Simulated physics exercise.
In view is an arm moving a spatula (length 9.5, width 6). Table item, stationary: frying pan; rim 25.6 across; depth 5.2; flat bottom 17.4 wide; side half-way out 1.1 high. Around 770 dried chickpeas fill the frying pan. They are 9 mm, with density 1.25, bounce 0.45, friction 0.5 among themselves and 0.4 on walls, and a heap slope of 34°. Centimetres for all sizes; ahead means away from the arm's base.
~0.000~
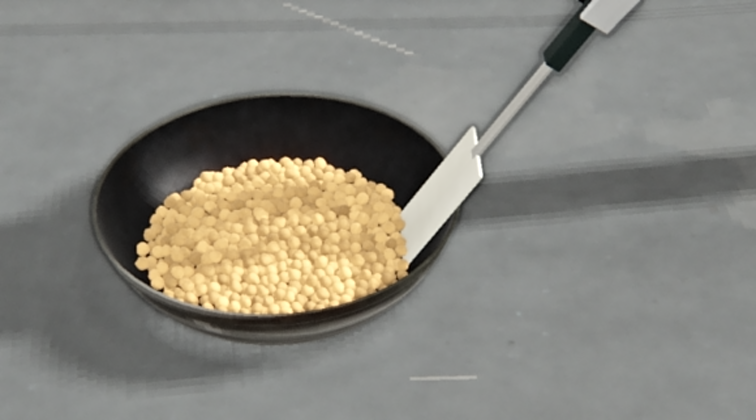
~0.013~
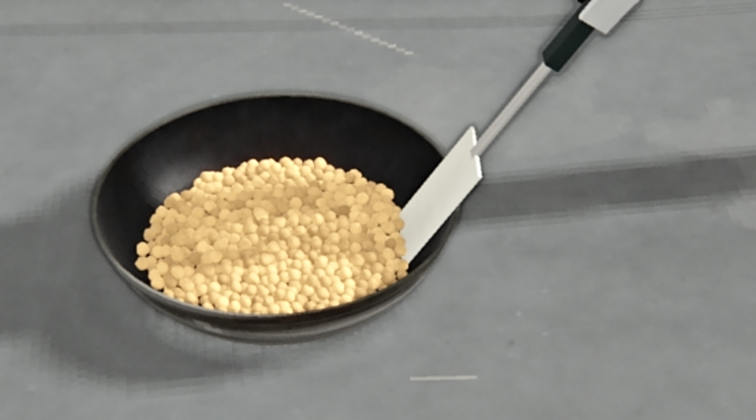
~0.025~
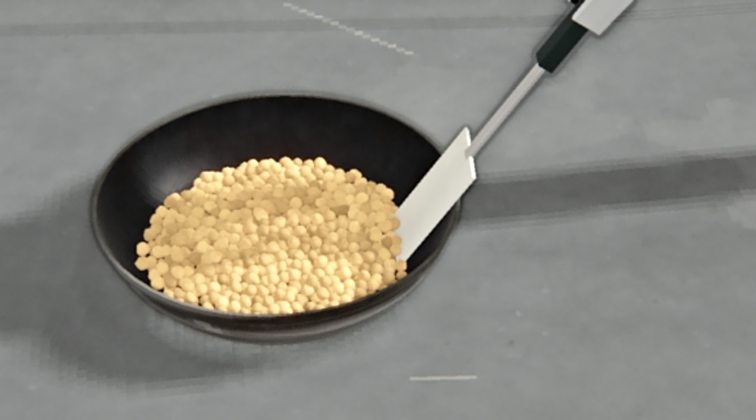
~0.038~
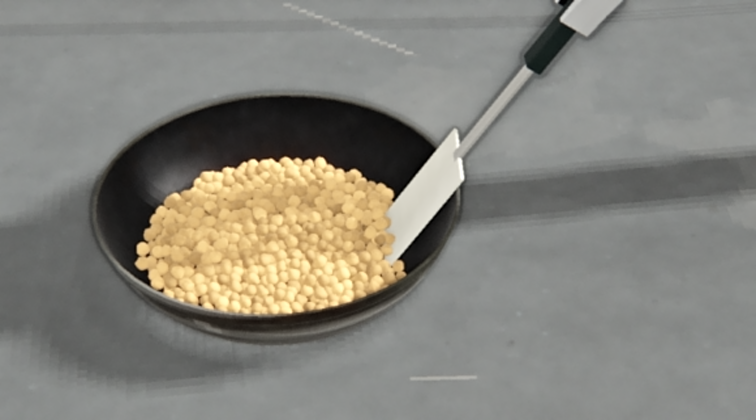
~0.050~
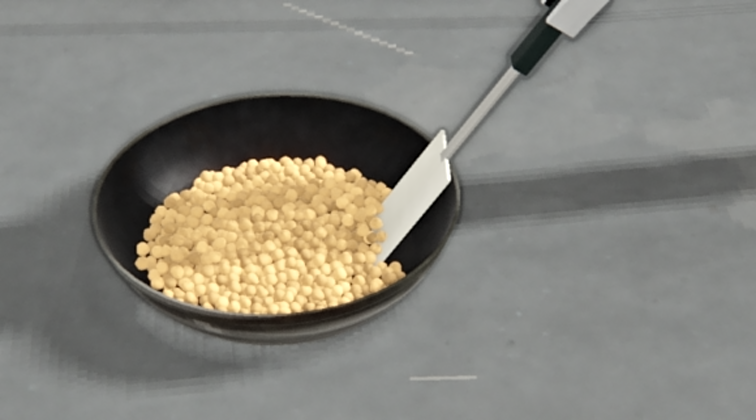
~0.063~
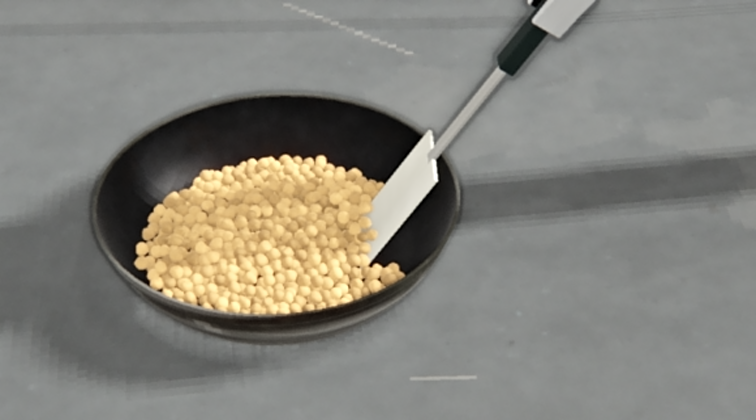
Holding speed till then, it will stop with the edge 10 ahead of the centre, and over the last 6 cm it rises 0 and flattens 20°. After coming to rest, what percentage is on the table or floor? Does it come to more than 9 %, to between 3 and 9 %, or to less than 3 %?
It comes to between 3 and 9 %.
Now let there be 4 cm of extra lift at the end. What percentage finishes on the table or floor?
I'd reckon around 10 per cent.
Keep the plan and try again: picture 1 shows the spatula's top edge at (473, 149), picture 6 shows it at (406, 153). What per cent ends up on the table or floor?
Around 15 per cent finishes on the table or floor.
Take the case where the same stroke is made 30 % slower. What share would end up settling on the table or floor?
Then around 5 percent would finish on the table or floor.
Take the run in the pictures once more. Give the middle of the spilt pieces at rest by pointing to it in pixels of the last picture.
(60, 262).
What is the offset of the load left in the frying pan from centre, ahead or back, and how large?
It rests close to 3.5 centimetres ahead of centre.
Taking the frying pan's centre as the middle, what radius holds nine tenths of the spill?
That works out to near 25 cm.
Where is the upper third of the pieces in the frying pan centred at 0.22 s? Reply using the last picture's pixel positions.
I'd say close to (183, 224).
After 0.14 s, sloping 57°, highest piece 4 above the table; 767 in the frying pan.
After 0.22 s, sloping 51°, highest piece 5 above the table; 767 in the frying pan.
After 0.46 s, sloping 37°, highest piece 6 above the table; 728 in the frying pan, 34 on the table or floor, 5 on the blade or in flight.
After 1.51 s, sloping 37°, highest piece 5 above the table; 728 in the frying pan, 39 on the table or floor.
In the end, 728 in the frying pan, 39 on the table or floor. That is 5 % on the table or floor.
